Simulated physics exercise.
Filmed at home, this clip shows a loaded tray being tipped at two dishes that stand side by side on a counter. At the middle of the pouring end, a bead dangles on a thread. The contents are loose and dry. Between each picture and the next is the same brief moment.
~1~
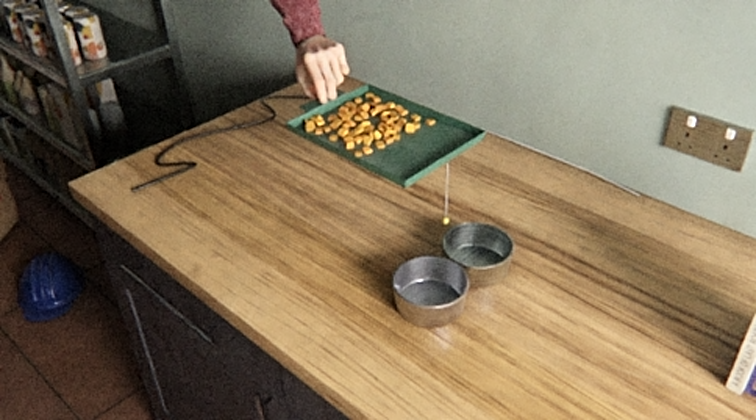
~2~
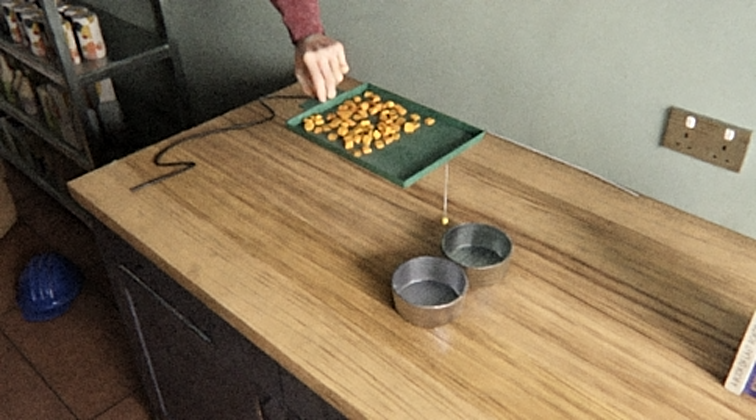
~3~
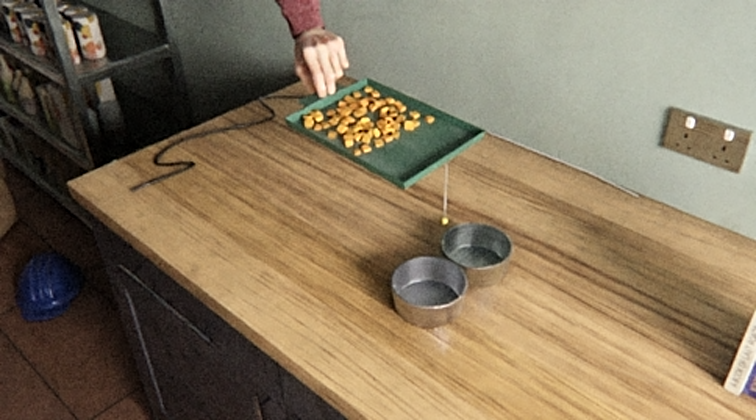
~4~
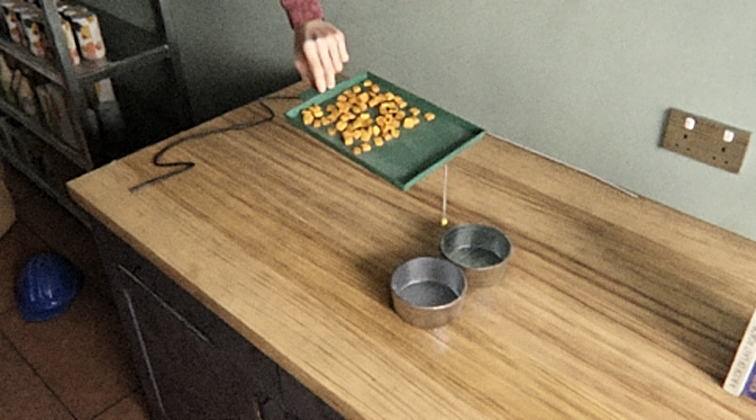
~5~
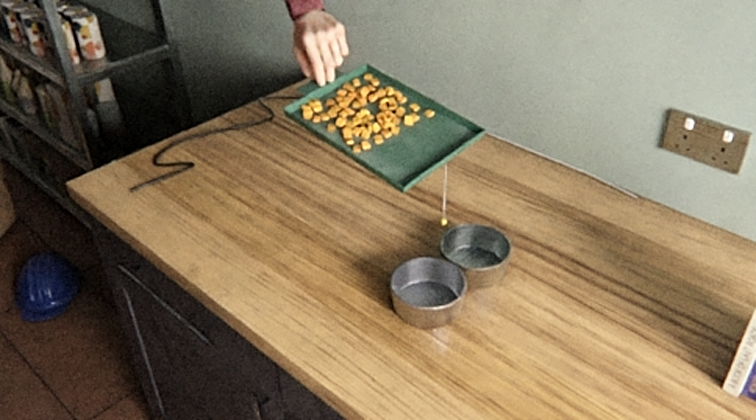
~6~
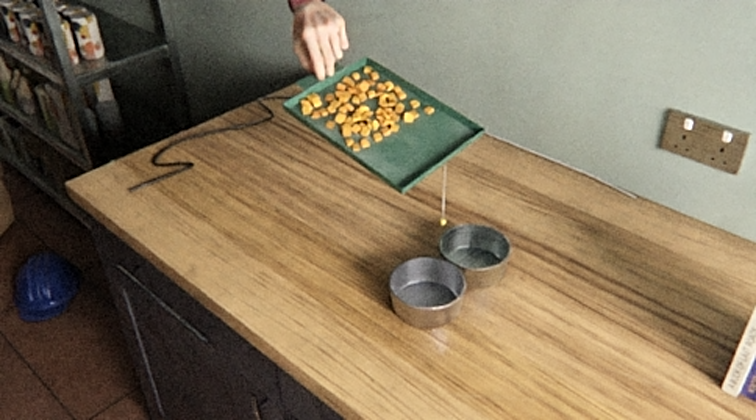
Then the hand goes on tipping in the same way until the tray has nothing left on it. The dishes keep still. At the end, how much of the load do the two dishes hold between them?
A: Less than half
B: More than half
Answer: A.
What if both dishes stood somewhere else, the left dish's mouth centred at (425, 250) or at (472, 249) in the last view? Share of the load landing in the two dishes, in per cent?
90 %, then 0 %.
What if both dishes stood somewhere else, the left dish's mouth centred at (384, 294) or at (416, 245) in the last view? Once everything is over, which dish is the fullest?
Well, first the dish at right, then the dish at left.
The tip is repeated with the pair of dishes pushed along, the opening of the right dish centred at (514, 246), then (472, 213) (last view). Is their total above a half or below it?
With the first shift the pair saves less than a half; with the second, beyond half.
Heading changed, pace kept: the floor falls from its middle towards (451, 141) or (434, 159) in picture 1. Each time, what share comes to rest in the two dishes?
You'd get 10 per cent the first time and 70 per cent the second time.
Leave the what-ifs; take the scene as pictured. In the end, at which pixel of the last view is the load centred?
Roughly pixel (407, 276).
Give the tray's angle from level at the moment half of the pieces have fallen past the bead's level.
Close to 100 degrees, I reckon.
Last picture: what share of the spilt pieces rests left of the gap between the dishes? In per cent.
Left fraction: Around 100 per cent.
Shortly afterwards, tray tipped steeply; the bulk on the tray; a little in the air.
Next, tray tipped right over; near a quarter on the tray; a little in the left dish; only a few in the right dish; near a quarter outside both; near a third in the air.
Some moments later, tray tipped past a quarter turn; near a quarter in the left dish; only a few in the right dish; the bulk outside both.
In the end, tray tipped past a quarter turn; near a quarter in the left dish; only a few in the right dish; the bulk outside both.
